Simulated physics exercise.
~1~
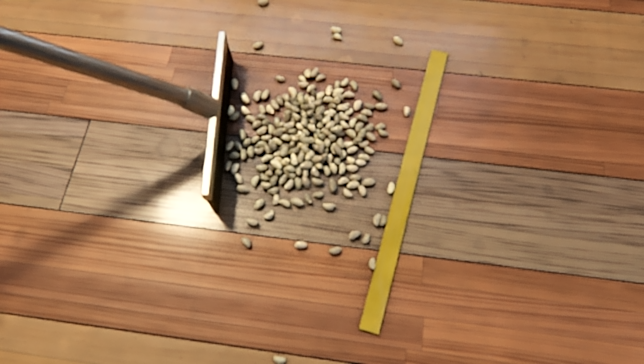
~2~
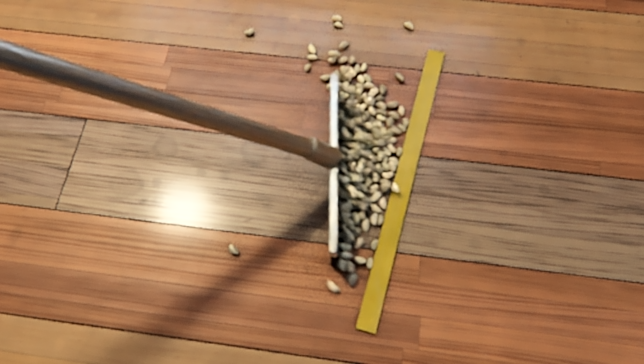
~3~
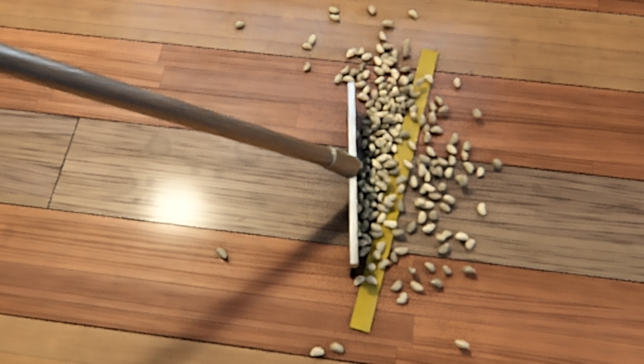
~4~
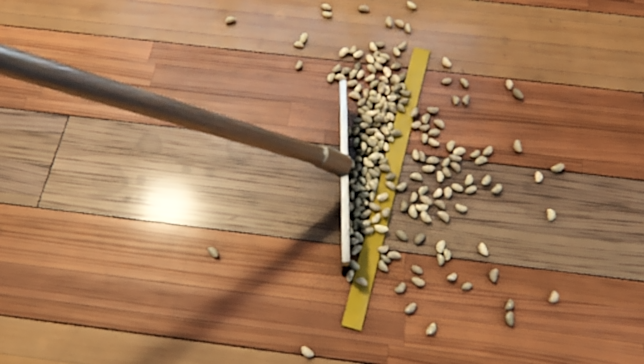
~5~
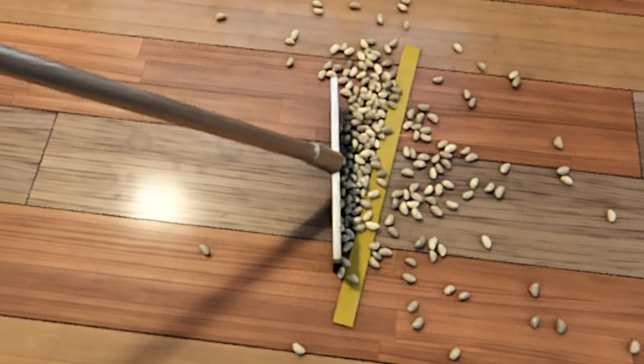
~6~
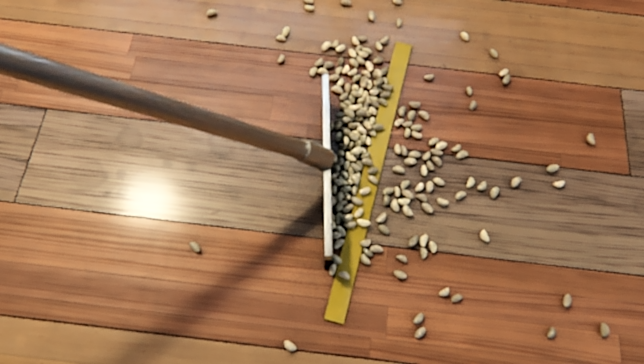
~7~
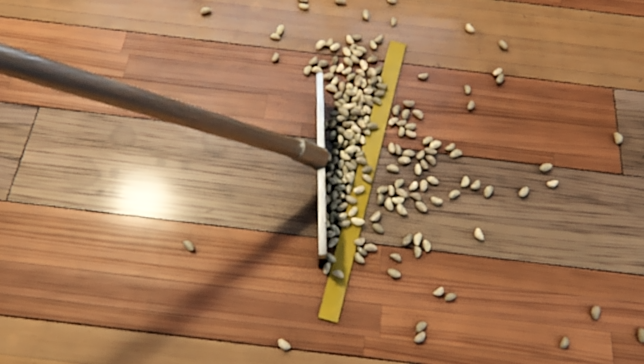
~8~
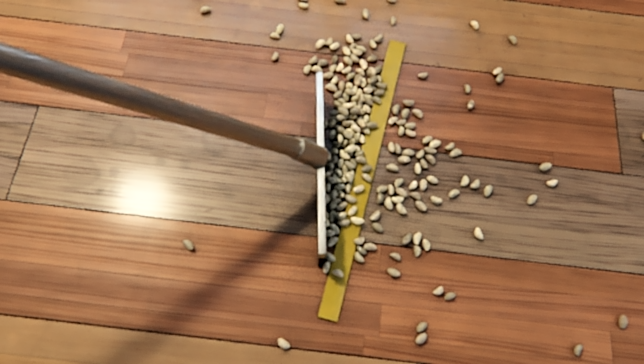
A squeegee with a flat, pale-edged blade on a long grey-brown handle reaches in from the left over a floor of reddish and greyish wooden planks, seen from above at a slant. To its right lie a heap of pale beans and, beyond them, a fixed yellow strip set slightly aslant. The blade pushes right, packing the heap into a narrow band against the strip. Many beans then spill over it and scatter across the planks beyond as the blade stops just short. At the end, beans remain crowded between blade and strip, with others strewn past it.
